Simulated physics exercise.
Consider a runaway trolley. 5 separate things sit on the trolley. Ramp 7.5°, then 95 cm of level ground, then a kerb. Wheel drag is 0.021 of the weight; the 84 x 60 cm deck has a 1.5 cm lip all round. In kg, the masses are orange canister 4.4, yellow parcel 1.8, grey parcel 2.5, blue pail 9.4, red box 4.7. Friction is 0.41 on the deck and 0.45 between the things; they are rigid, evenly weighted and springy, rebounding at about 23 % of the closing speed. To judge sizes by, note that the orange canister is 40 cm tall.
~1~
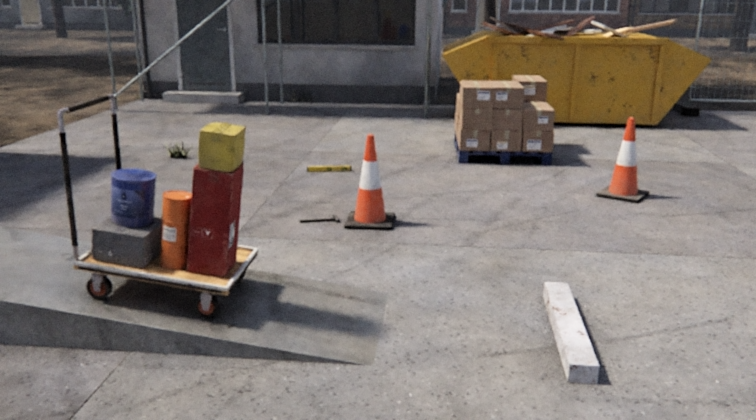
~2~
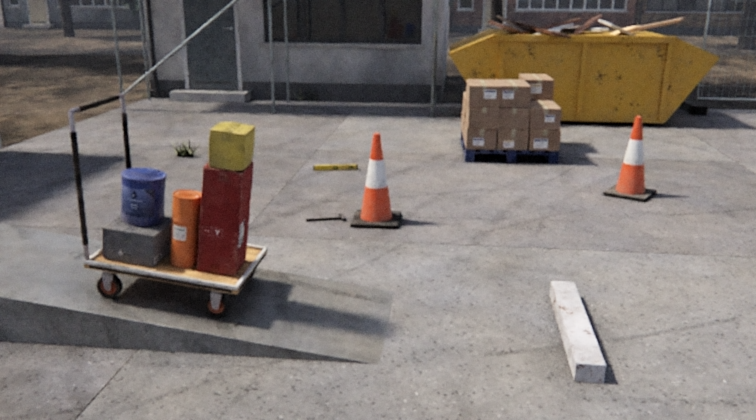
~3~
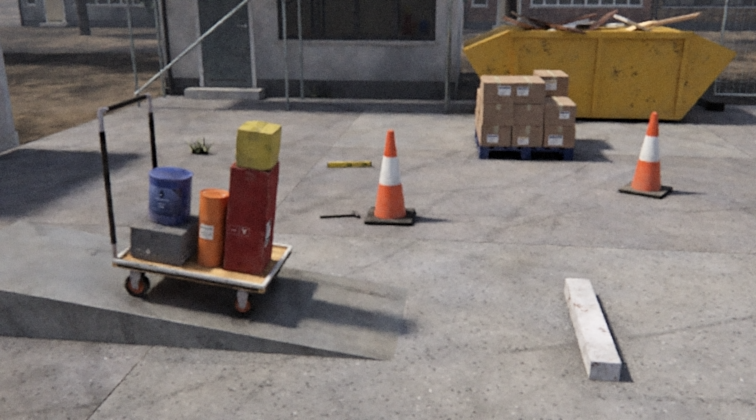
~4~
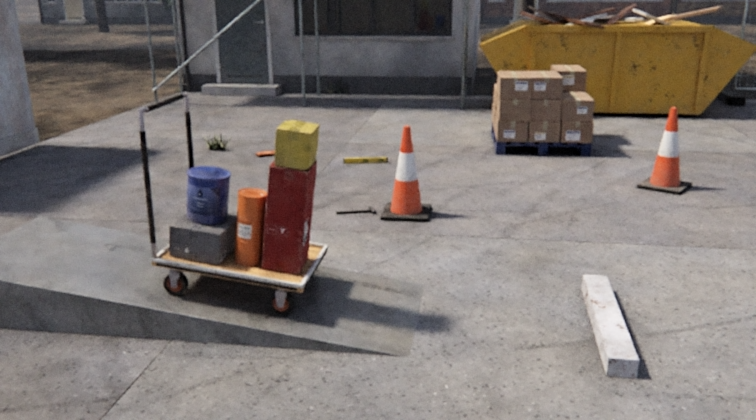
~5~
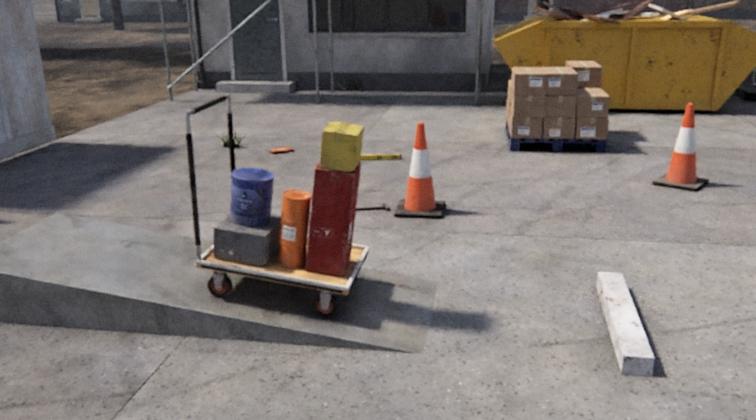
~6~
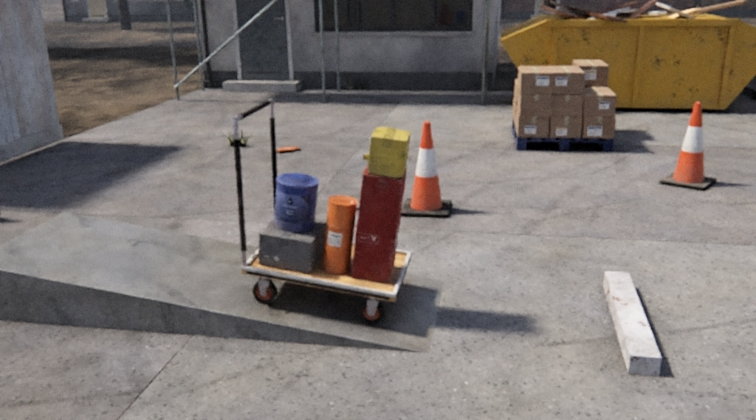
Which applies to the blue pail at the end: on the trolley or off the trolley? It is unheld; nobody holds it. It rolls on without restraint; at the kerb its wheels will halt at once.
Looks like it rides the whole way.
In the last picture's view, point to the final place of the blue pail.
Close to (541, 231).
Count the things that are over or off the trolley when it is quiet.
In total, 2.
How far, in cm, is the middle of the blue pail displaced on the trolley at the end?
It ends about 16 centimetres from where it started.
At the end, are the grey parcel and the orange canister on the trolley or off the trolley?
Once it settles, the grey parcel keeps within bounds; as for the orange canister, it keeps within bounds.
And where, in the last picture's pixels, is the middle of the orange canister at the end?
It finishes around (574, 261).
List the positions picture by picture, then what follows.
In the first picture, 177 cm left to run; blue pail (133, 198); orange canister (176, 230).
In the second picture, 176 cm left to run; grey parcel (142, 237); red box (225, 216).
In the third picture, 169 cm left to run; orange canister (213, 228); yellow parcel (259, 145).
In the fourth picture, 157 cm left to run; grey parcel (207, 235); red box (290, 214).
In the fifth picture, 140 cm left to run; orange canister (294, 229); yellow parcel (342, 146).
In the sixth picture, 119 cm left to run; blue pail (296, 202); grey parcel (294, 242).
Then, 0.90 s on from there, trolley at the kerb; blue pail moved 7 cm near (524, 231); yellow parcel 3° off its base; red box moved 6 cm.
Then, 1.20 s on from there, trolley at the kerb; yellow parcel now off the trolley; blue pail 13° off its base near (554, 230); red box 23° off its base.
Then, 1.80 s on from there, trolley at the kerb; red box now off the trolley; blue pail moved 16 cm near (542, 231); orange canister 18° off its base.
In the end, off the trolley, yellow parcel and red box; not toppled but over 10 cm from the start, blue pail; the other 2 under 10 cm from the start. At the end, from the last picture's camera, blue pail near (541, 231).
